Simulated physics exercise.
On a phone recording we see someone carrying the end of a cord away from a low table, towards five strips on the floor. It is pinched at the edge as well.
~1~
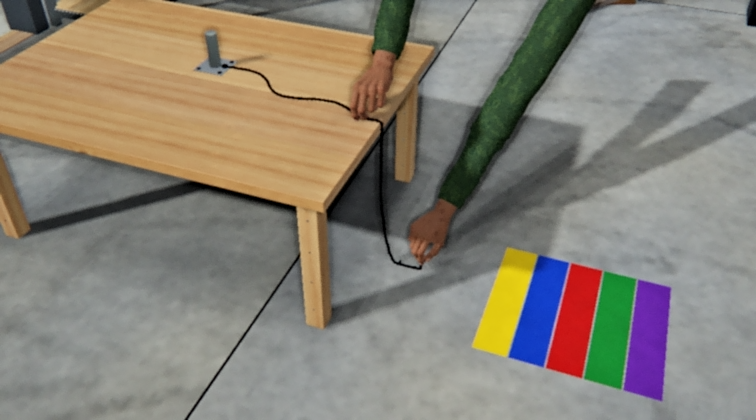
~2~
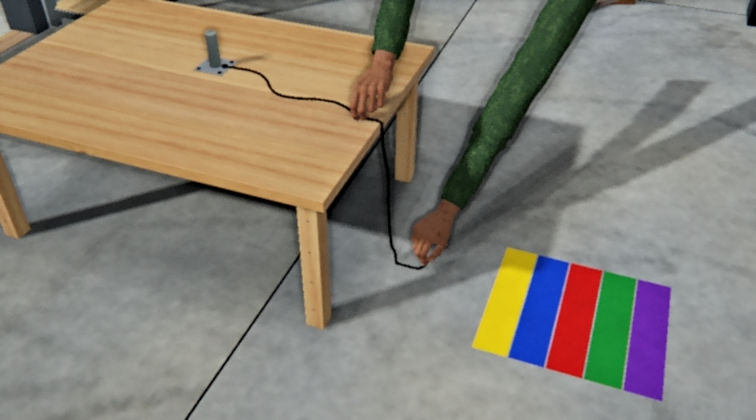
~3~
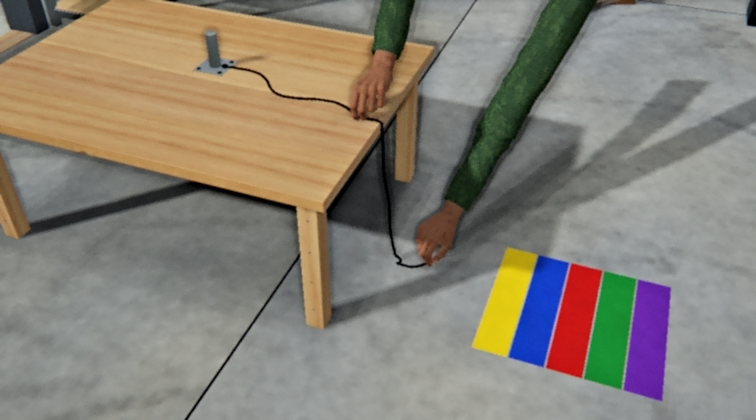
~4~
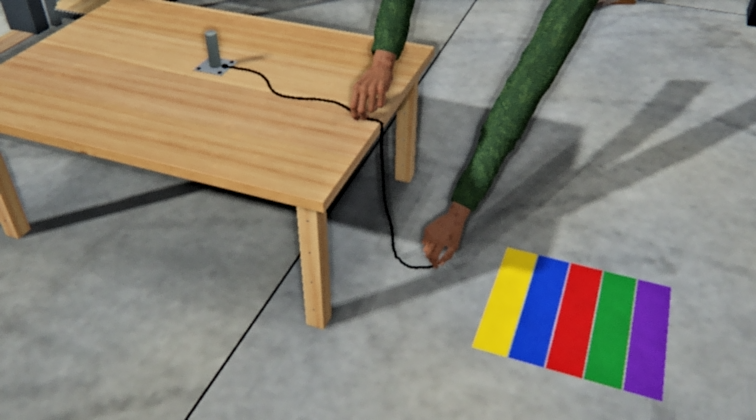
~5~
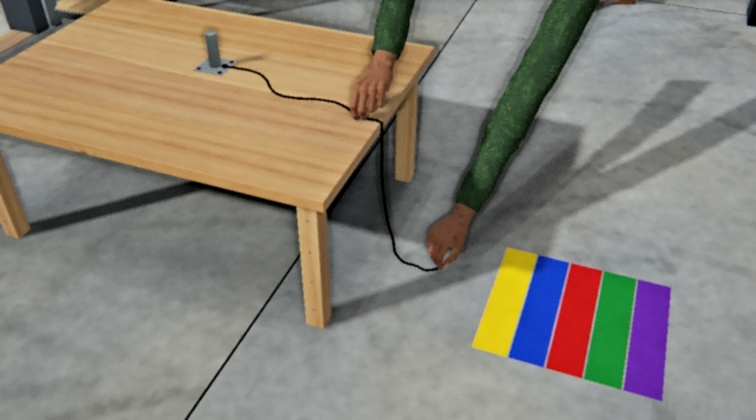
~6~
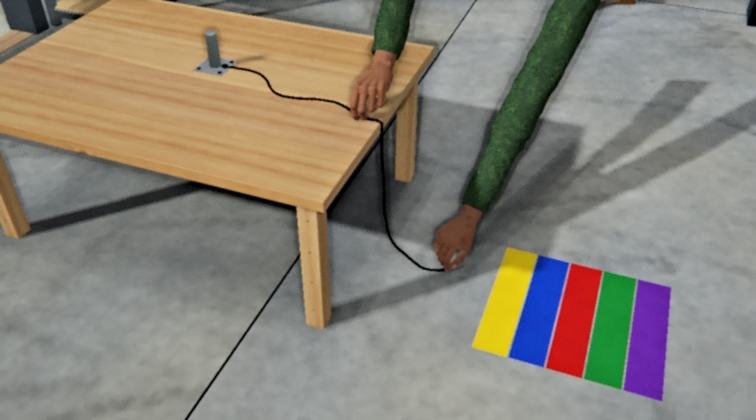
A hand drawing the end of a black cord slightly right, near coloured floor strips, while another pinches it at the table edge.
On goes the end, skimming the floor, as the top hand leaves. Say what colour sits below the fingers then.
It is blue.
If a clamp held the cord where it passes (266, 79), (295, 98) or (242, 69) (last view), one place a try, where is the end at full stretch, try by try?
Approximately (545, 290), (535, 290) and (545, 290), respectively.
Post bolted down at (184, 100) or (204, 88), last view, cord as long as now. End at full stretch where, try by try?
Pixels per try: (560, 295); (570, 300).
Early on, end near (477, 274); short of the strips.
Midway, end near (521, 285); over yellow.
At the end of the slack, end near (549, 293); over blue. Over blue.
